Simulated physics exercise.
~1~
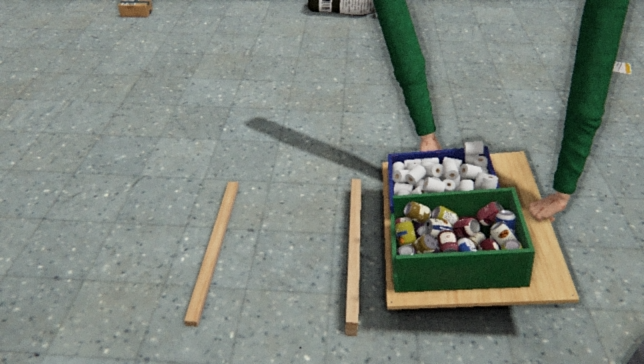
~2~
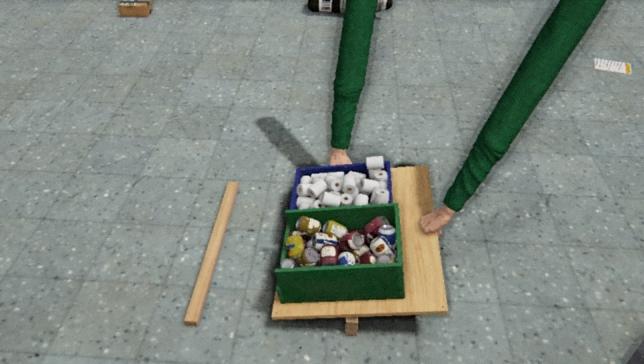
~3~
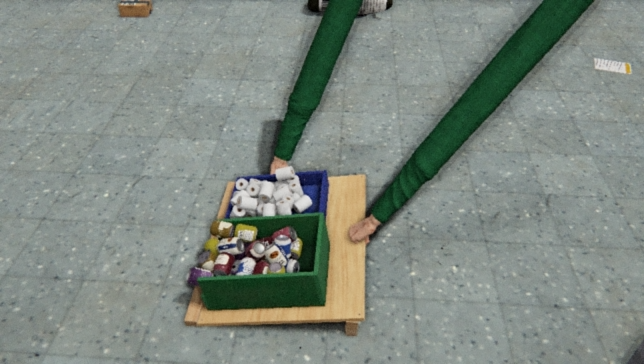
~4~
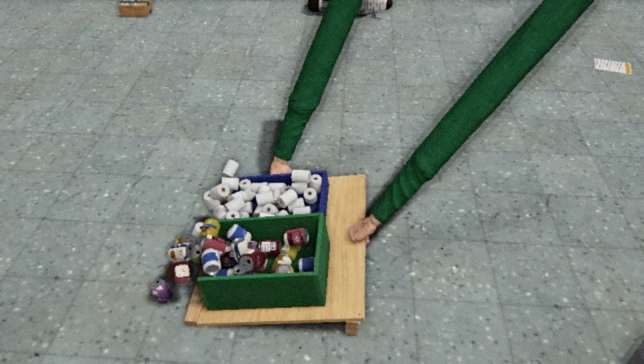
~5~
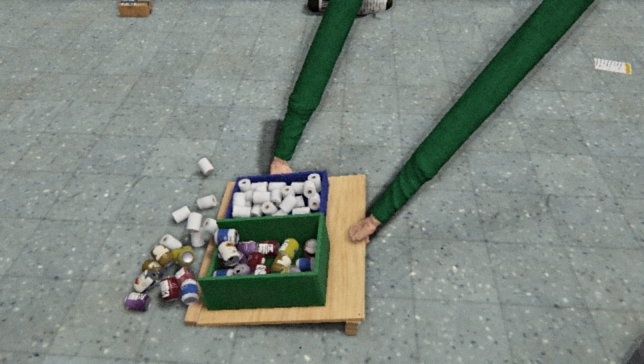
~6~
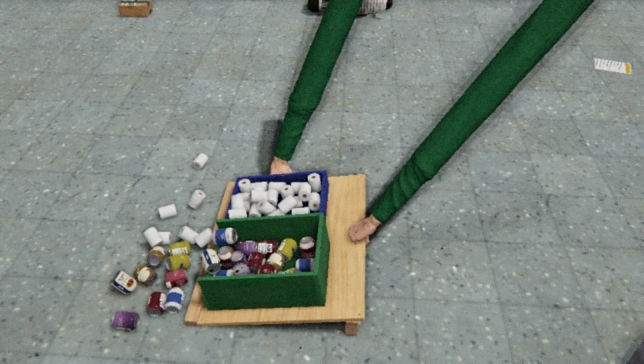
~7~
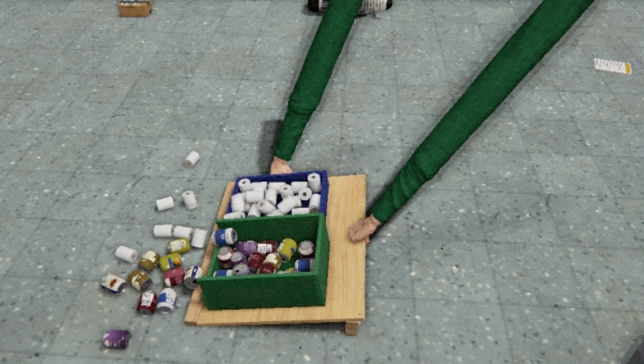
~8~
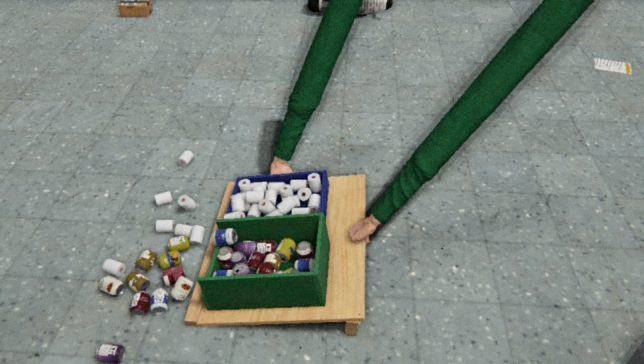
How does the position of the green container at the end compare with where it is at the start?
It starts over toward the right side of the view and ends well to the left and slightly lower, where the board has stopped against the wooden strip.
